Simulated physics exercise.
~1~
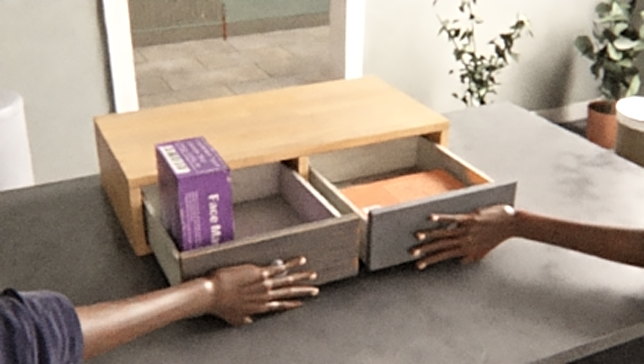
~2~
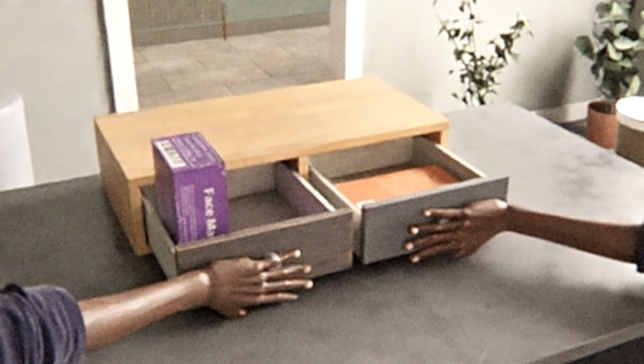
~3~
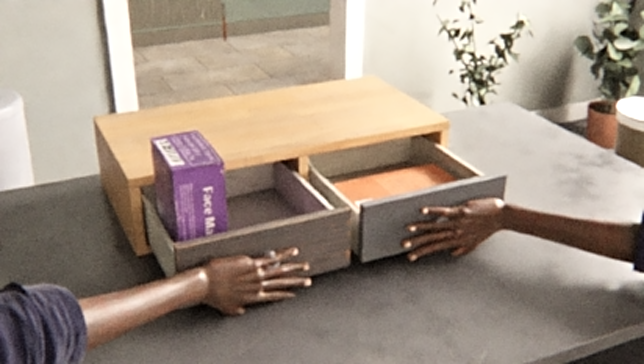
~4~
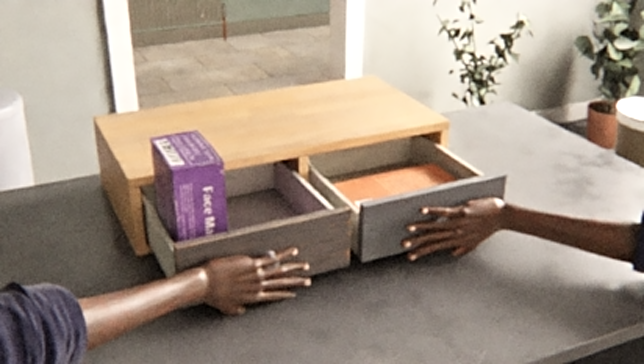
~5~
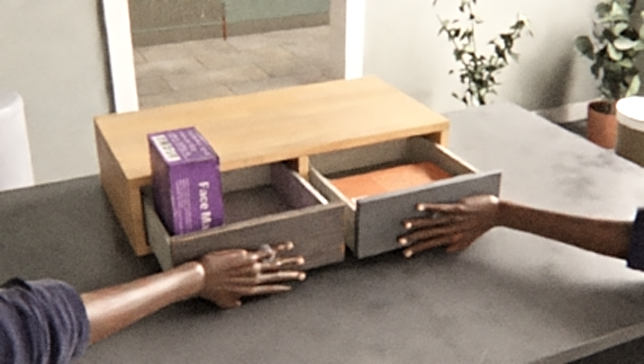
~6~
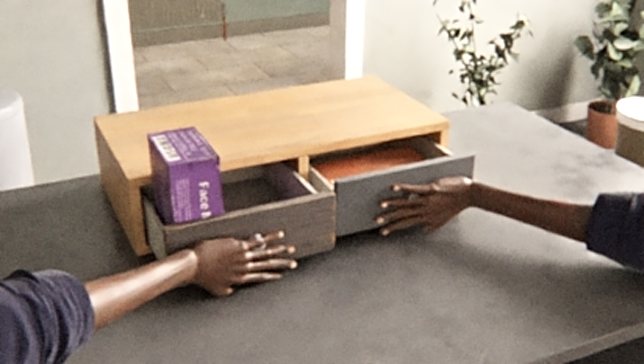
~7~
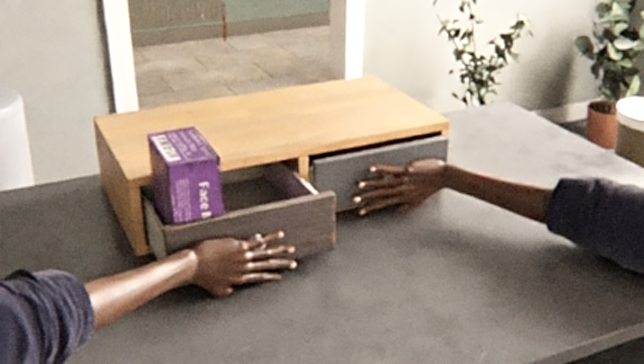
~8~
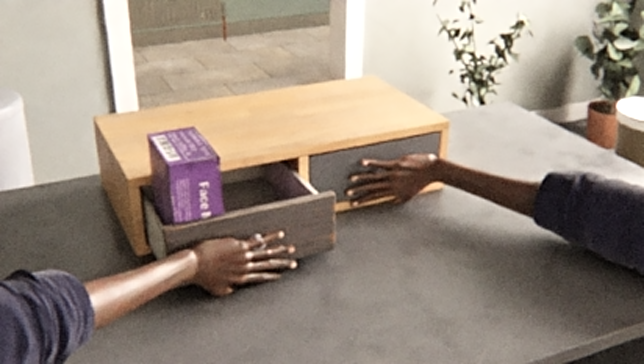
On a dark tabletop, two hands pushed at the open drawers of a small wooden chest, and the right one slid fully shut with the orange item inside, while the left, holding a purple box, moved in slightly and stayed partly open.
